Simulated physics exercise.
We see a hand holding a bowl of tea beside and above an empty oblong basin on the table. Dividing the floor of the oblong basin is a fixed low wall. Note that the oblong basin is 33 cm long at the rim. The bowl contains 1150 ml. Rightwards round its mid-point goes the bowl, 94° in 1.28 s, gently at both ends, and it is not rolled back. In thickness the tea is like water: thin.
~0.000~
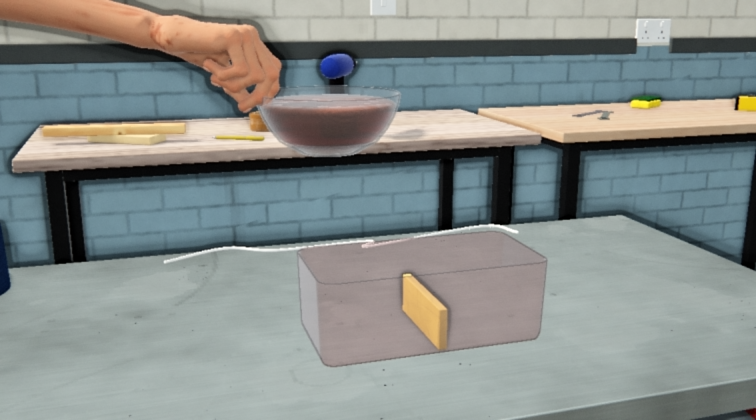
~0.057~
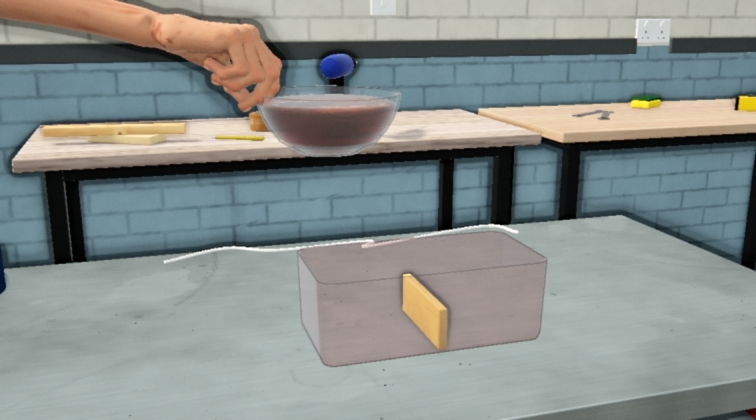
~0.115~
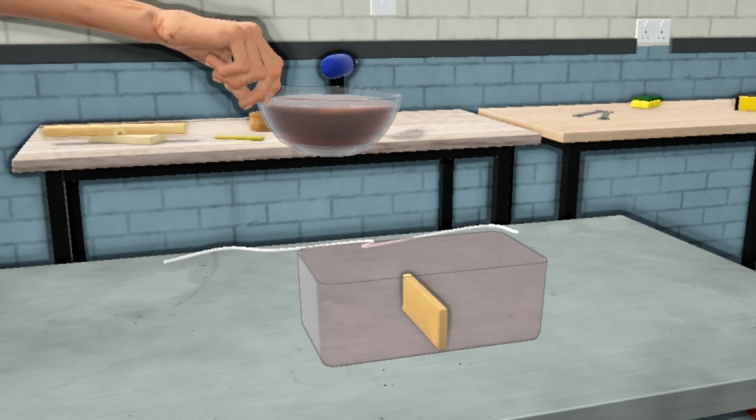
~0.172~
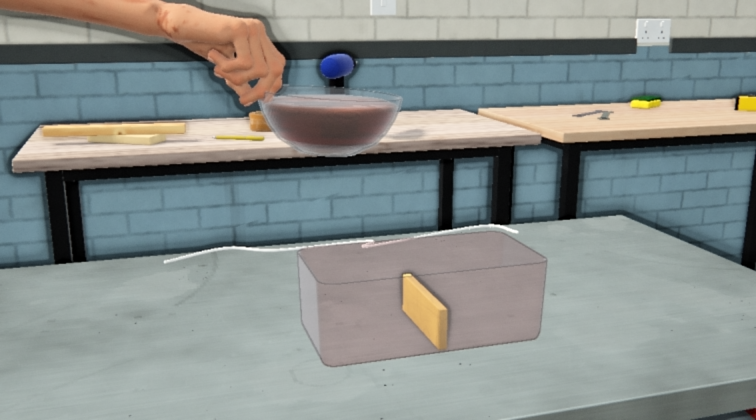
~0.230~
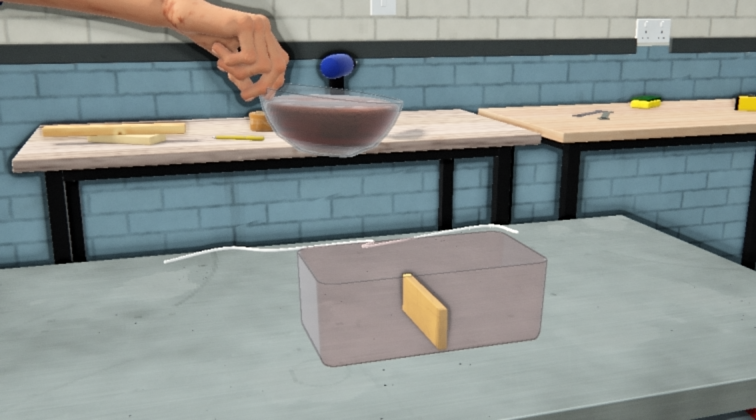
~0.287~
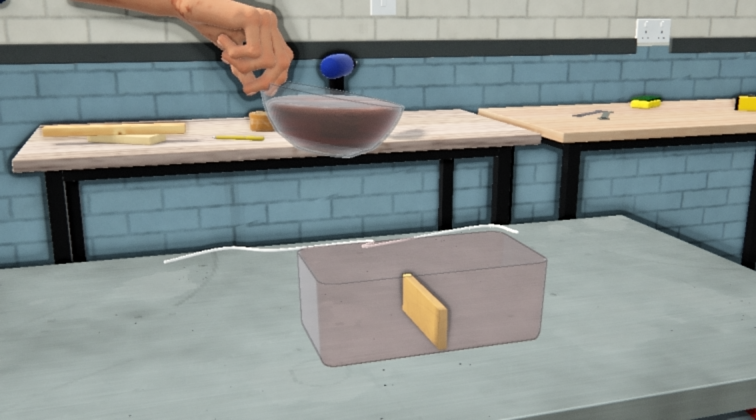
The clip opens on a hand holding a clear bowl of dark liquid above an empty, see-through oblong basin on a grey table. The bowl stays almost level at first, then the hand slowly tilts it slightly to the right, its left side rising a little, while the basin remains still.
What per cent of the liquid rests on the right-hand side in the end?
79 percent.
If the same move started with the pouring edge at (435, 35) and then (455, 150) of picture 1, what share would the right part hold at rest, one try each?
It comes to 85 per cent, and then 95 per cent.
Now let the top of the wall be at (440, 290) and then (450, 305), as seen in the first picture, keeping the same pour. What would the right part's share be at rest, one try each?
Result: 65 per cent, then 50 per cent.
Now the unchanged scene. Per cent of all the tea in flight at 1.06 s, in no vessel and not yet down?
Around 10 per cent of the liquid is in flight.
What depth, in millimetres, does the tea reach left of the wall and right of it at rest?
Left part: About 8 mm; right part: About 40 mm.
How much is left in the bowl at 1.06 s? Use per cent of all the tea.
Close to 3 percent of the total.
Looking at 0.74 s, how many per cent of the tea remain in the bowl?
Near 42 in a hundred.
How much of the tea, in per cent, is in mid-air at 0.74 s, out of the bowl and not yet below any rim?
My guess is roughly 40 %.
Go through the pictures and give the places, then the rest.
It leans 0°; its right rim is at (396, 92); the tea meets the walls at (260, 104) and (392, 100); the oblong basin's rim runs from (307, 267) to (524, 246); the wall's top is at (424, 292), in the first frame.
It leans 0°; its right rim is at (396, 93); the tea meets the walls at (260, 104) and (392, 100), in the second frame.
It leans 2°; its right rim is at (397, 95); the tea meets the walls at (261, 103) and (392, 101), in the third frame.
It leans 4°; its right rim is at (398, 97); the tea meets the walls at (262, 102) and (393, 102), in the fourth frame.
It leans 7°; its right rim is at (398, 101); the tea meets the walls at (263, 102) and (394, 103), in the fifth frame.
It leans 11°; its right rim is at (399, 106); the tea meets the walls at (266, 103) and (397, 103), in the sixth frame.
After 0.74 s the tilt is 58° and 43 per cent is still to pour, 2 is left of the wall and 16 right of it.
After 1.06 s the tilt is 87° and 3 per cent is still to pour, 9 is left of the wall and 77 right of it.
After 1.41 s the tilt is 94° and 0 per cent is still to pour, 20 is left of the wall and 79 right of it.
After 1.78 s the tilt is 94° and 0 per cent is still to pour, 20 is left of the wall and 79 right of it.
In the end 20 per cent lies left of the wall, 79 right of it and 1 outside.
